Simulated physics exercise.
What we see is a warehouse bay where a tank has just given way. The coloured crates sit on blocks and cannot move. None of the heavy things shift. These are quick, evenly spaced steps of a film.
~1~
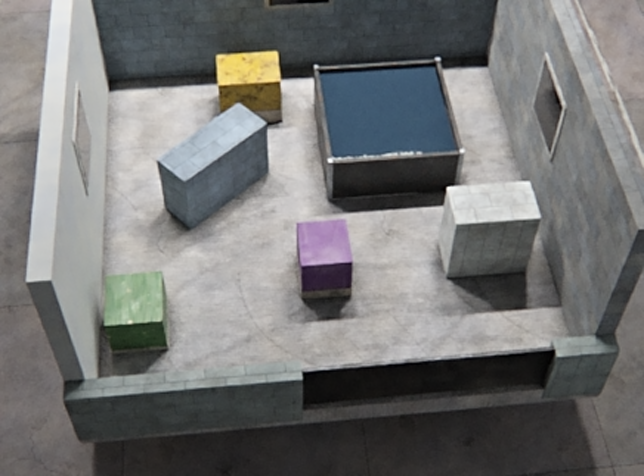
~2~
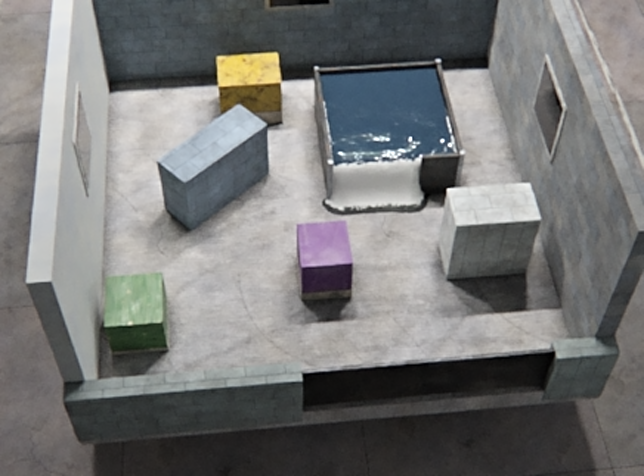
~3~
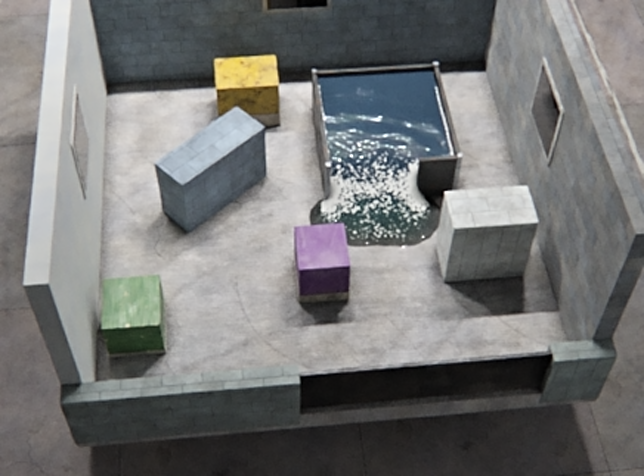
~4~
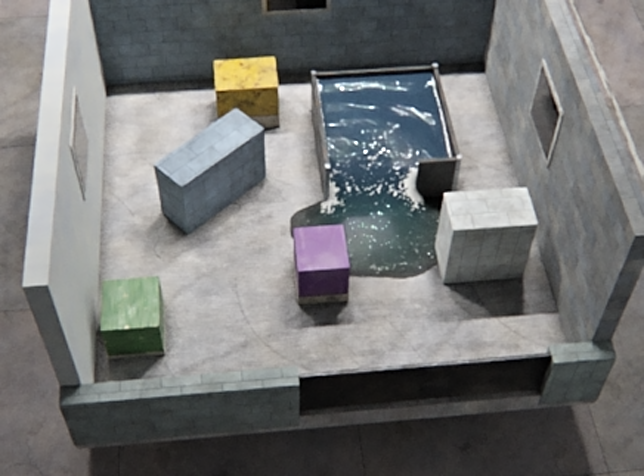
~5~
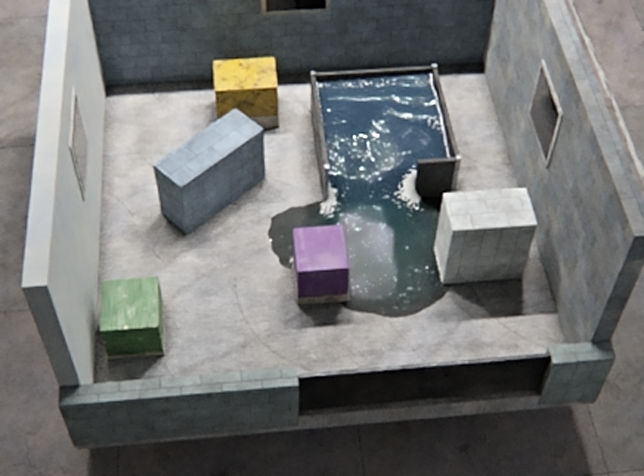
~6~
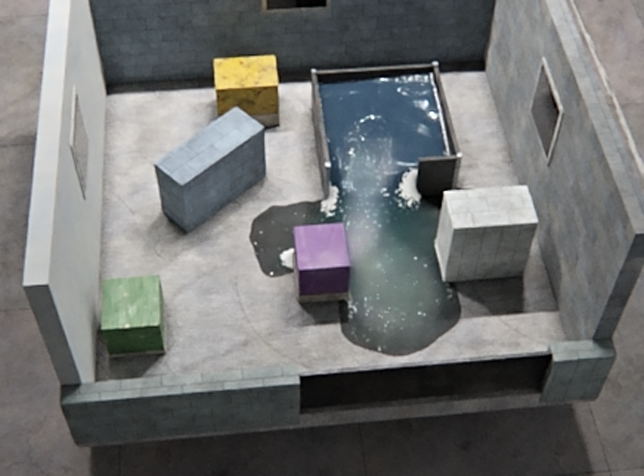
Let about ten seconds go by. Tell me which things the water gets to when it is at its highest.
In order: The yellow crate stays above the water; the purple crate is not above the water; the green crate is not above the water.
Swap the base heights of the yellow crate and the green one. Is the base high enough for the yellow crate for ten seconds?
Well, the yellow crate is inundated then.
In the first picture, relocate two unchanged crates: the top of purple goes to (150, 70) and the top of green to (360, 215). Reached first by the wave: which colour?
The green crate.
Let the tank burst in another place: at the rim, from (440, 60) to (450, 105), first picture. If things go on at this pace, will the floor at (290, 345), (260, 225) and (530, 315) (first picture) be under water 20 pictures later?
Going through them in turn: Still unsoaked, then reached by the flood, then reached by the flood.
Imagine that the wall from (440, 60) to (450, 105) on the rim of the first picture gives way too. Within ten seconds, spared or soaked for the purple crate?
Purple: Not flooded.
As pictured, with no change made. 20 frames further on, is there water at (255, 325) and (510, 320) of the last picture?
Wet, wet.
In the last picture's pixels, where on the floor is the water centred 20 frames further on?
Roughly (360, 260).
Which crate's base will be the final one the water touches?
The yellow one, I reckon.
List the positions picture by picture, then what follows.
In the first frame, still water in the tank at (386, 113).
In the second frame, the front is at (422, 202), out from the gap at (375, 185).
In the third frame, water pours out at (373, 188) and has run to (422, 235).
In the fourth frame, the front is at (415, 270), out from the gap at (372, 190).
In the fifth frame, water pours out at (371, 191) and has run to (408, 309).
In the sixth frame, the front is at (407, 348), out from the gap at (372, 189).
A moment on, water covers 30 % of the floor; the yellow crate not reached, the purple crate water round its plinth, the green crate not reached.
Next, water covers 50 % of the floor; the yellow crate not reached, the purple crate water round its plinth, the green crate water round its plinth.
Then, water covers 65 % of the floor; the yellow crate not reached, the purple crate water round its plinth, the green crate water round its plinth.
Later, water covers 90 % of the floor; the yellow crate water round its plinth, the purple crate water round its plinth, the green crate water round its plinth.
In the end, water covers 100 % of the floor; the yellow crate stayed above the water, the purple crate was topped, the green crate was topped.
